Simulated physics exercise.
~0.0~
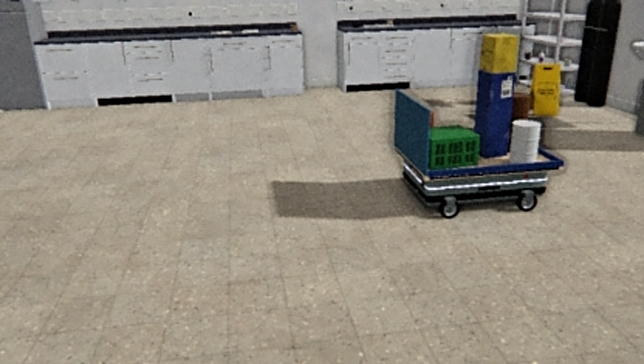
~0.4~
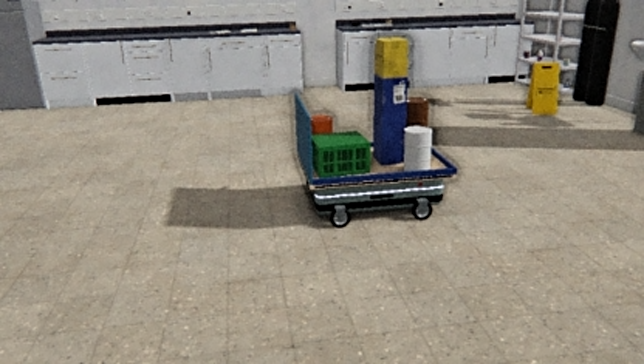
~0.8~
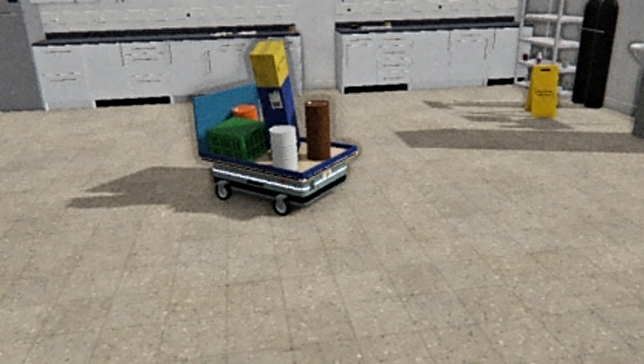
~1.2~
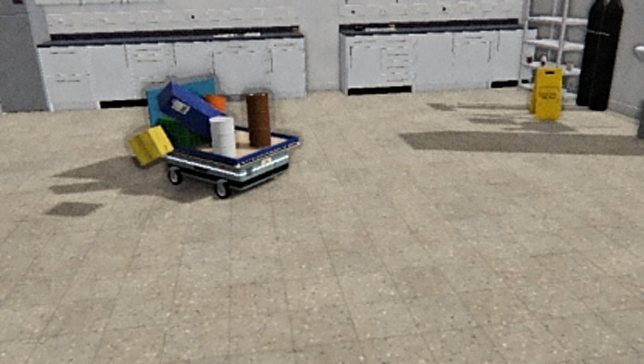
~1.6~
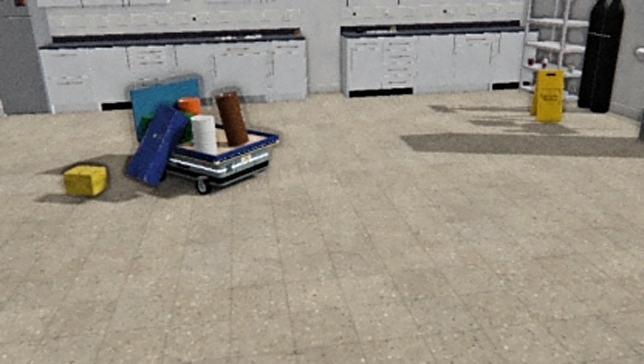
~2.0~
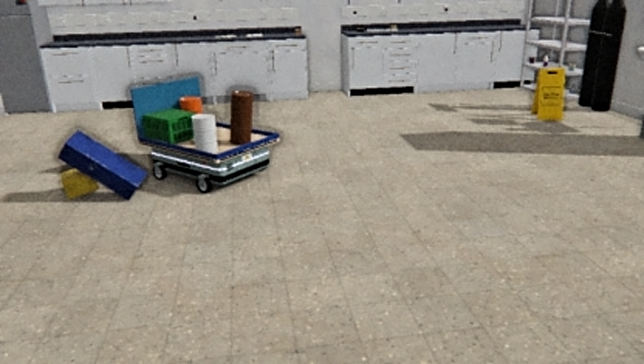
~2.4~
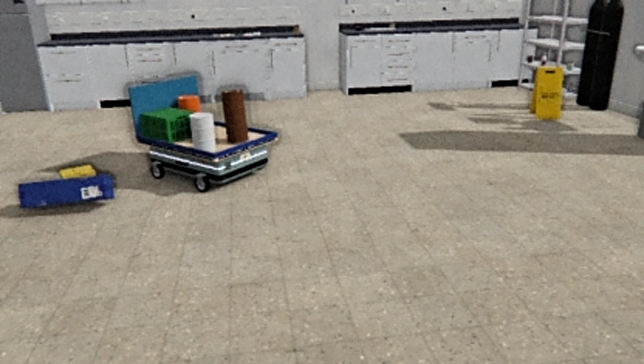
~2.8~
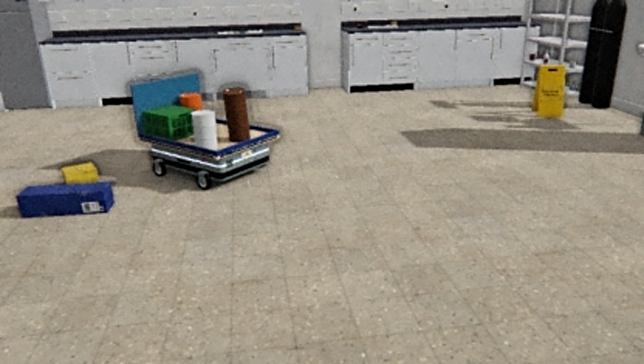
Loaded robot cart rolling left across a tiled floor, turning and stopping as a yellow box and blue box topple off beside it.
